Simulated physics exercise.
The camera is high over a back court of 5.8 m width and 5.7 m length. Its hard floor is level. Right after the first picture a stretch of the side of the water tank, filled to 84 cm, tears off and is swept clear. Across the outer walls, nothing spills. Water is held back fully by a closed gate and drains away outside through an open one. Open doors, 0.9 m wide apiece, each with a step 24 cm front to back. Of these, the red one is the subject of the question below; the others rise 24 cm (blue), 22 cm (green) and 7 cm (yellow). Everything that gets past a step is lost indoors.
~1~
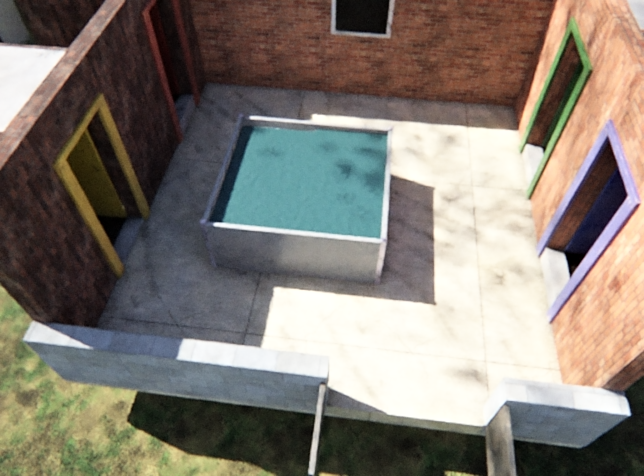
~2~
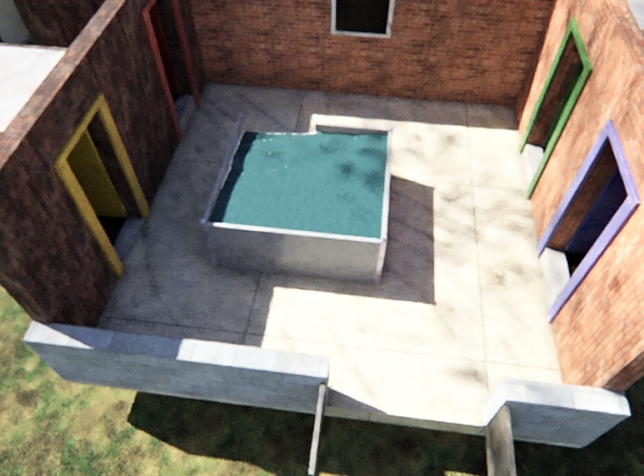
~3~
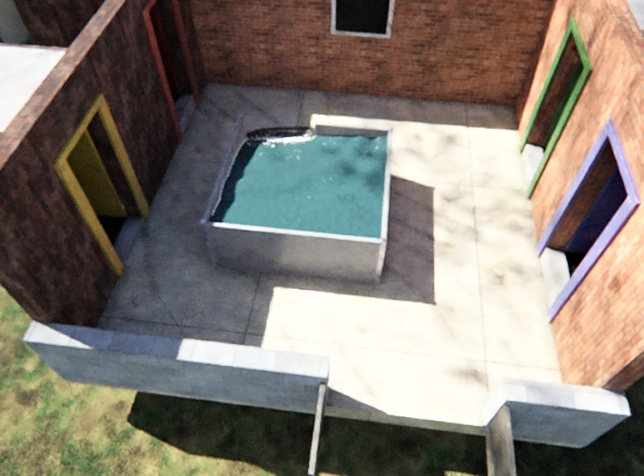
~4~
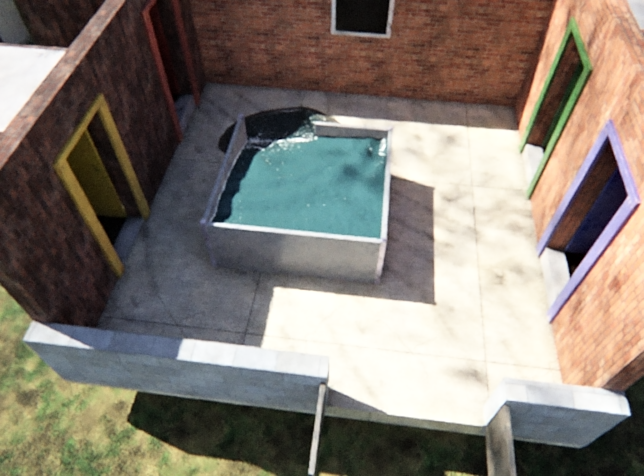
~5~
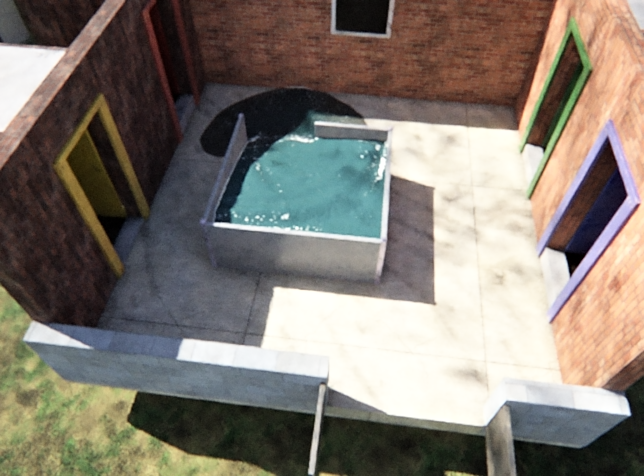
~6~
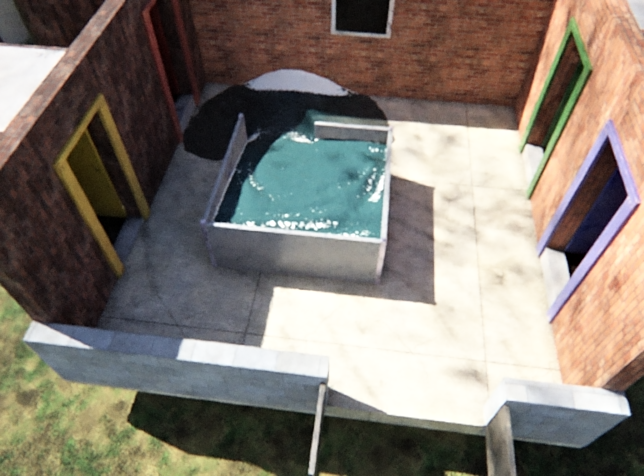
The video shows a brick-walled courtyard with colourful doorways and a square tank of still water; part of its far side gives way, and water pours out, spreading darkly across the floor behind while the surface inside ripples and foams.
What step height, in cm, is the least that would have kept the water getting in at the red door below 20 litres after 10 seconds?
The least height is about 27 cm.
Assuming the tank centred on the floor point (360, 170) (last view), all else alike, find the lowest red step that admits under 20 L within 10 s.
In this case, 31 cm or so.
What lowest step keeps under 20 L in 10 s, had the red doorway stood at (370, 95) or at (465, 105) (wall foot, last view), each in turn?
Minimums: About 21 cm and 14.0 cm.
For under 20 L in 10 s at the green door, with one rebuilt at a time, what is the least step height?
The green door needs around 14.5 cm.
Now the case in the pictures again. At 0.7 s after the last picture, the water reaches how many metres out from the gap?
I make it some 3.6 m.
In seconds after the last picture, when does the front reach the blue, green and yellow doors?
Door blue 2.6 s / door green 1.6 s / door yellow 2.0 s.
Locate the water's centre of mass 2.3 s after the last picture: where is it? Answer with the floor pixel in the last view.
The water is centred near (309, 166).
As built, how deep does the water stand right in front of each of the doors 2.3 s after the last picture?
Blue door 0 cm, green door 21 cm, yellow door 6 cm, red door 31 cm.
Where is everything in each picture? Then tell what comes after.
In the first frame, the water tank at (305, 176) is whole and still, 84 cm deep; the red door at (176, 72) is dry.
In the second frame, the gap is on the far side, the front 0.4 m out at a hidden place; the back of the water tank holds 84 cm.
In the third frame, water pours out on the far side and has run 0.9 m, to a hidden place; about 13 cm deep outside, 84 cm at the back.
In the fourth frame, the front is at (301, 109), 1.5 m from the gap on the far side; 2.3 m2 of floor is wet, 84 cm left at the back.
In the fifth frame, the gap is on the far side, the front 2.0 m out at (284, 90); the back of the water tank holds 79 cm.
In the sixth frame, the gap is on the far side, the front 2.1 m out at (240, 86); the back of the water tank holds 71 cm; the red door at (176, 72), 2.1 m from the gap, is still 0.2 m from the nearest water.
Then, 0.7 s after the last picture water covers 20 % of the floor, deepest (66 cm) near (215, 86); 18 cm at the red door, 0 litres in over its 25 cm step.
Then, 2.3 s after the last picture water covers 55 % of the floor, deepest (38 cm) near (203, 91); 31 cm at the red door, 19 litres in over its 25 cm step.
Then, 9.3 s after the last picture water covers 100 % of the floor, deepest (16 cm) near (565, 415); 11 cm at the red door, 34 litres in over its 25 cm step.
At the red door as built, the water peaked near 31 cm, 2.3 s after the last picture.
With a step of 22.5 cm, 57 litres would have come in within the 10 s; with 30 cm, 10 litres. So under 20 litres takes about 27 cm.
